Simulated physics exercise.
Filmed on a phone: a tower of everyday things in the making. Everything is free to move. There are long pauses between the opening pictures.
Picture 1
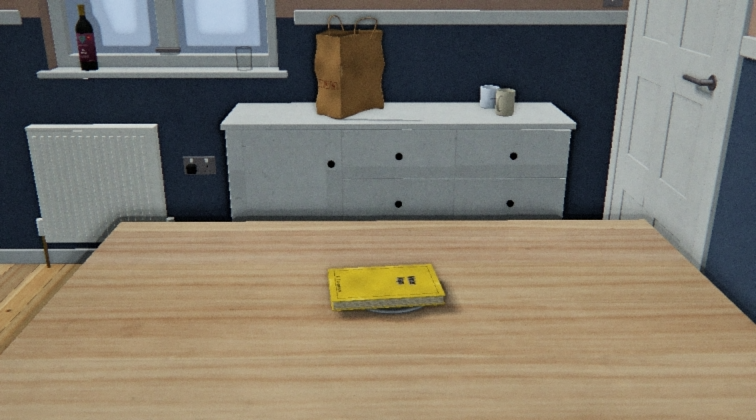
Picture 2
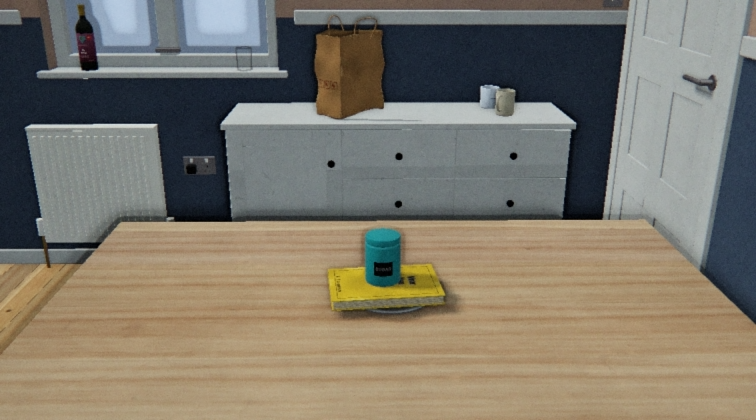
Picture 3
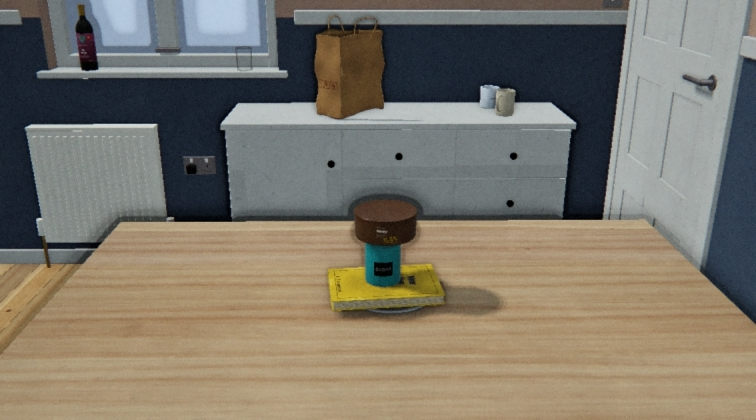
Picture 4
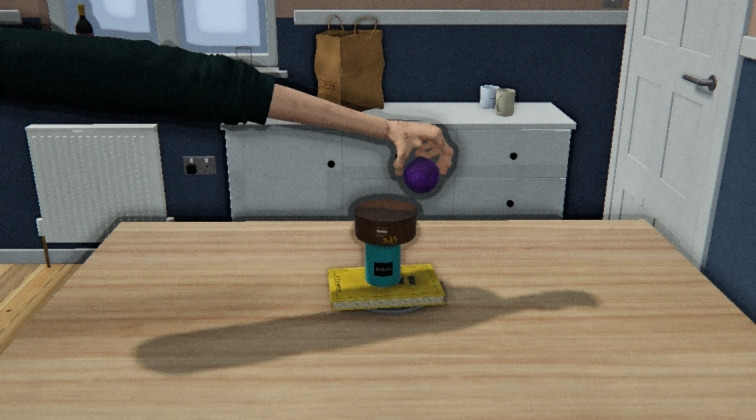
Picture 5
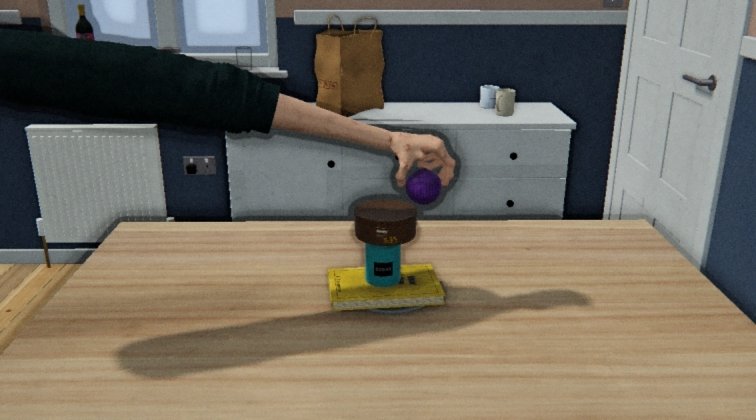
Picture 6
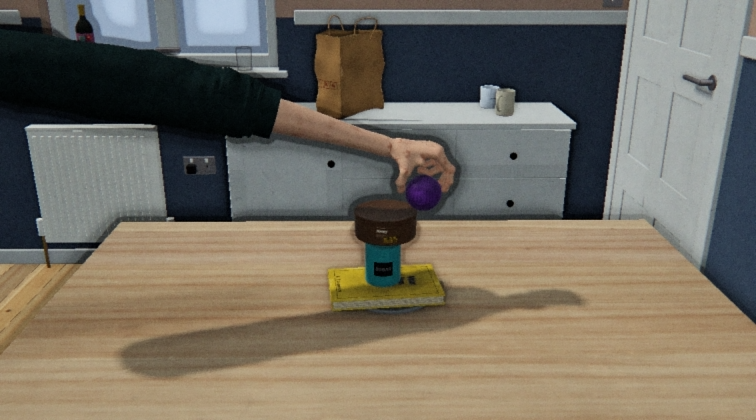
On a wooden table in a room with dark blue walls, a teal container and then a brown tub appear stacked on a yellow book, and a hand from the left lowers a purple ball-shaped item slightly beside the tub's top.
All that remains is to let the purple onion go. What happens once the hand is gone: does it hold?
As it turns out, it comes apart.
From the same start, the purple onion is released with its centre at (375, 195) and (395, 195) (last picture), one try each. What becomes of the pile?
In the first case it stays up; in the second case it holds.
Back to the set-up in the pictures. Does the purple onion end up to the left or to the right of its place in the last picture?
It goes to the right.
Then, 0.30 s later than the last frame, purple onion now fallen; brown tub tilted by 58°.
Then, 0.40 s later than the last frame, brown tub now fallen.
Then, 1.60 s later than the last frame, nothing new.
When it is over, fallen, brown tub and purple onion; the other 3 as before. End places, in pixels of the last picture, purple onion near (472, 280). The pile gives way.
